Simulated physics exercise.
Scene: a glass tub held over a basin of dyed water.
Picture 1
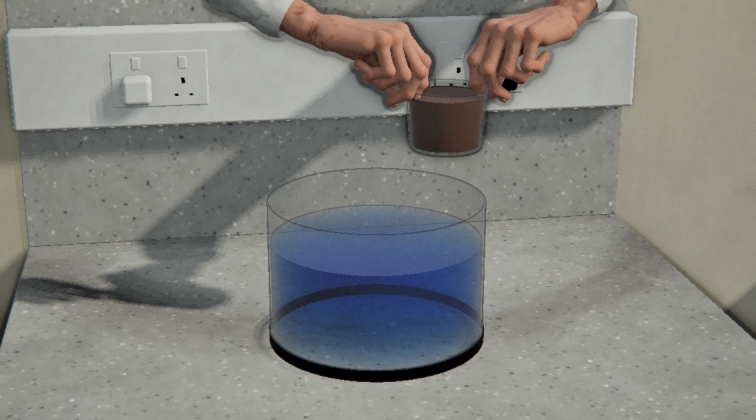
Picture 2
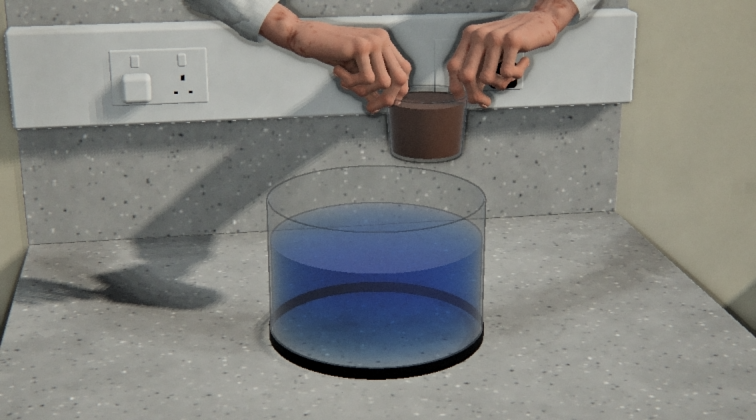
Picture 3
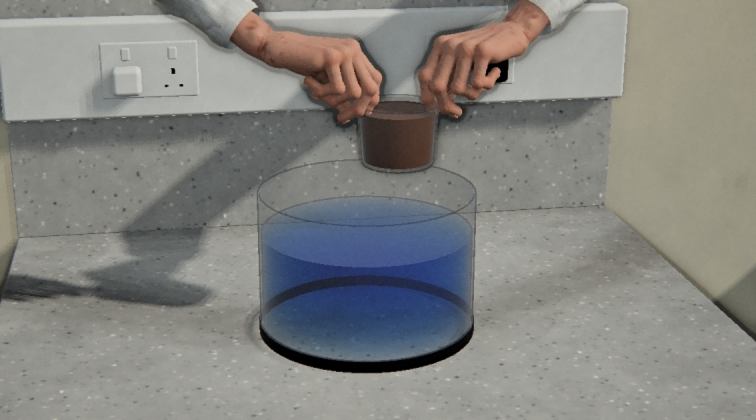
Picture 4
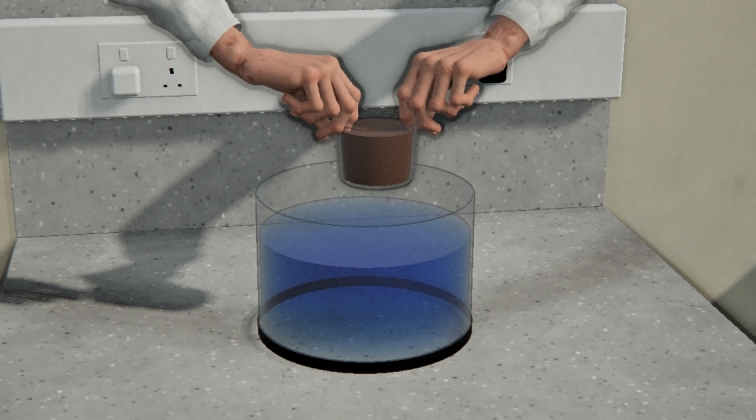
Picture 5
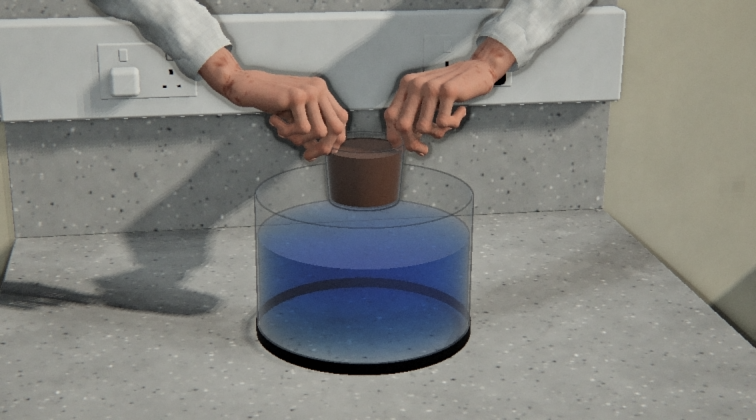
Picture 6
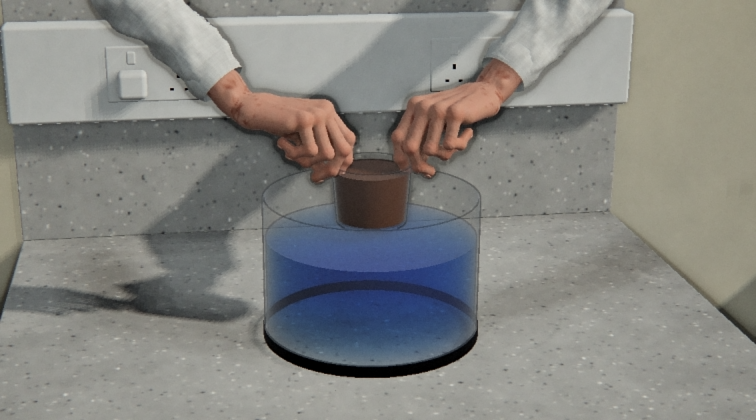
On a speckled grey worktop, two hands lower a glass tub of brown contents leftward and down over a basin of blue water.
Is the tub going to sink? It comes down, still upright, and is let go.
Once they let go, it's going to go down.
A moment on, the tub dips into the dyed water.
Further on, dyed water pours in over its rim.
When it is over, the tub lies on the bottom.
